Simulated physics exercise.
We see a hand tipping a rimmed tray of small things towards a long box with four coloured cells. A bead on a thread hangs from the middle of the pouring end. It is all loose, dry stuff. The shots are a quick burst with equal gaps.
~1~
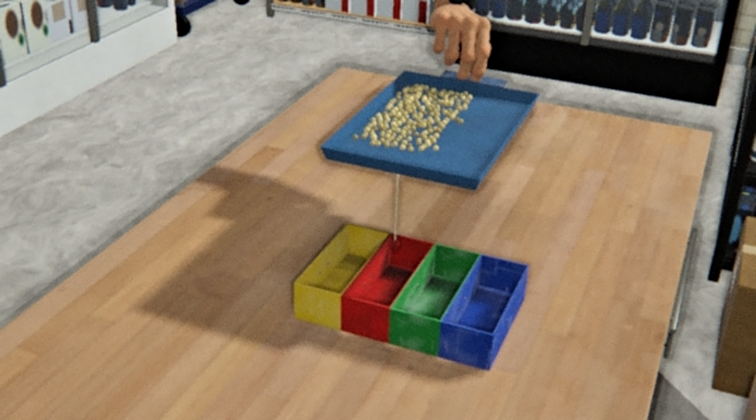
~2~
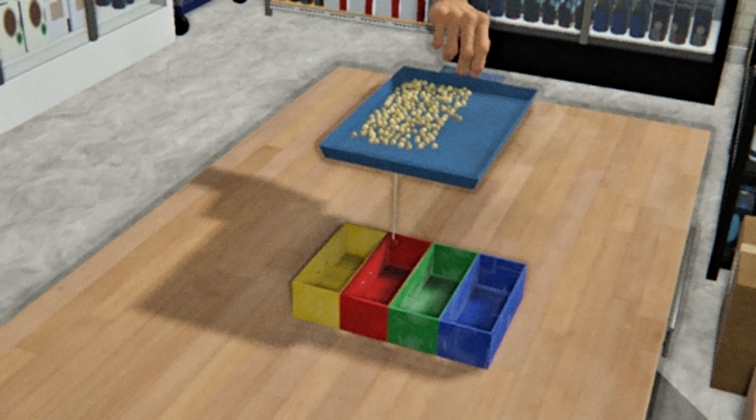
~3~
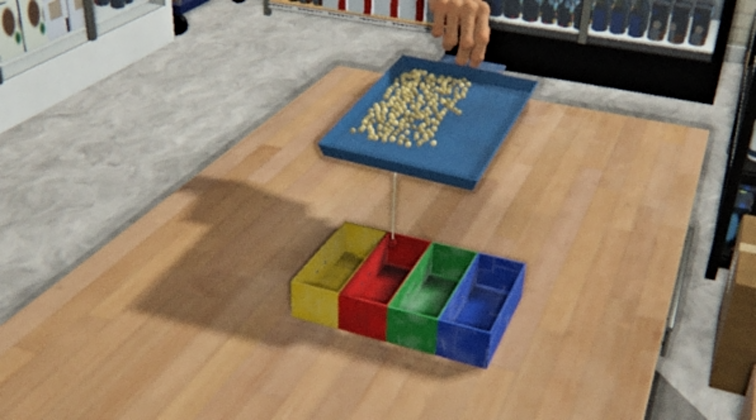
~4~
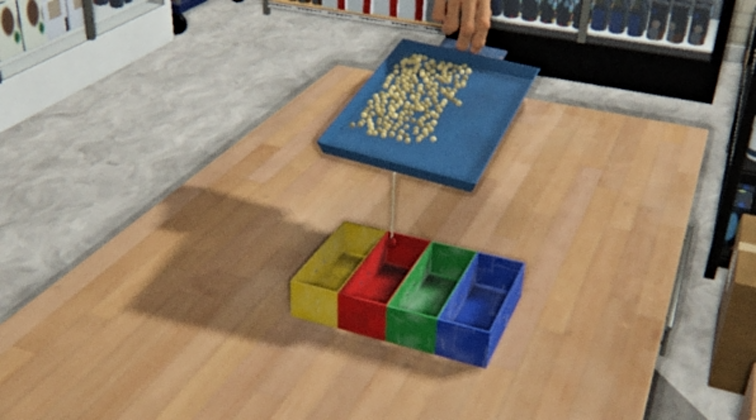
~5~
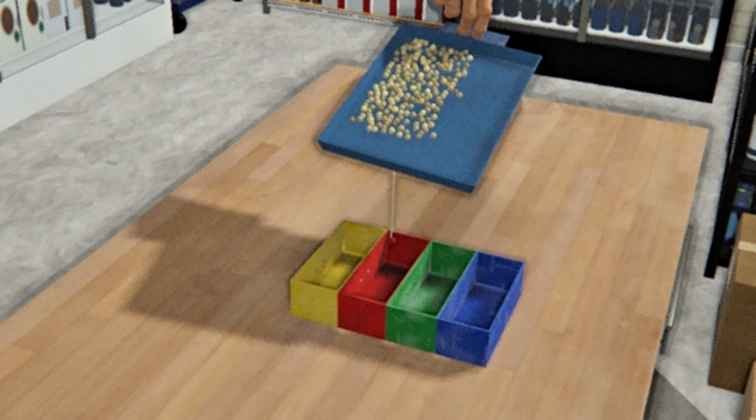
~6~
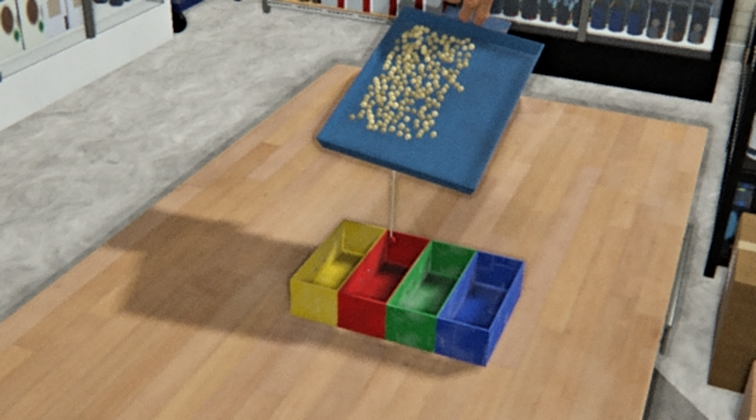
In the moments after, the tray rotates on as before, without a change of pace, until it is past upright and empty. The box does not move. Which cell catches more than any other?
Fullest: The green cell.
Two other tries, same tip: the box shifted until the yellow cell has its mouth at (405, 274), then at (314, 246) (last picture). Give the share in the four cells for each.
In turn 100 and 80 in a hundred.
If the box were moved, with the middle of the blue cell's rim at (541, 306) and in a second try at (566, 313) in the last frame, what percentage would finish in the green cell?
The first gives 30 %, the second 10 %.
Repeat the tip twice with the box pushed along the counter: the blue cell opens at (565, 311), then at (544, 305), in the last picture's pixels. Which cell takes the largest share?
At the first place the red one, at the second the red one.
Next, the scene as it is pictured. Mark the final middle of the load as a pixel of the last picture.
At about (444, 315).
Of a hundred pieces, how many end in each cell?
Yellow cell near 0; red cell near 0; green cell near 60; blue cell near 40.
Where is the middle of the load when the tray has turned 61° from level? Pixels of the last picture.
Close to (451, 202).
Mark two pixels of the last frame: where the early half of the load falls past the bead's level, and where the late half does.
Around (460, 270) and then (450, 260).
Just after the last frame, tray tipped steeply; roughly half on the tray; about a tenth in the blue cell; about a tenth in the green cell; just a few in the red cell; roughly a third falling or outside the box.
A moment on, tray tipped right over; about a tenth on the tray; roughly a third in the green cell; roughly a third in the blue cell; about a tenth in the red cell; about a tenth falling or outside the box.
Further on, tray tipped past a quarter turn; roughly half in the green cell; roughly a third in the blue cell; about a tenth in the red cell.
When it is over, tray tipped past a quarter turn; roughly half in the green cell; roughly a third in the blue cell; about a tenth in the red cell; not one in the yellow cell.
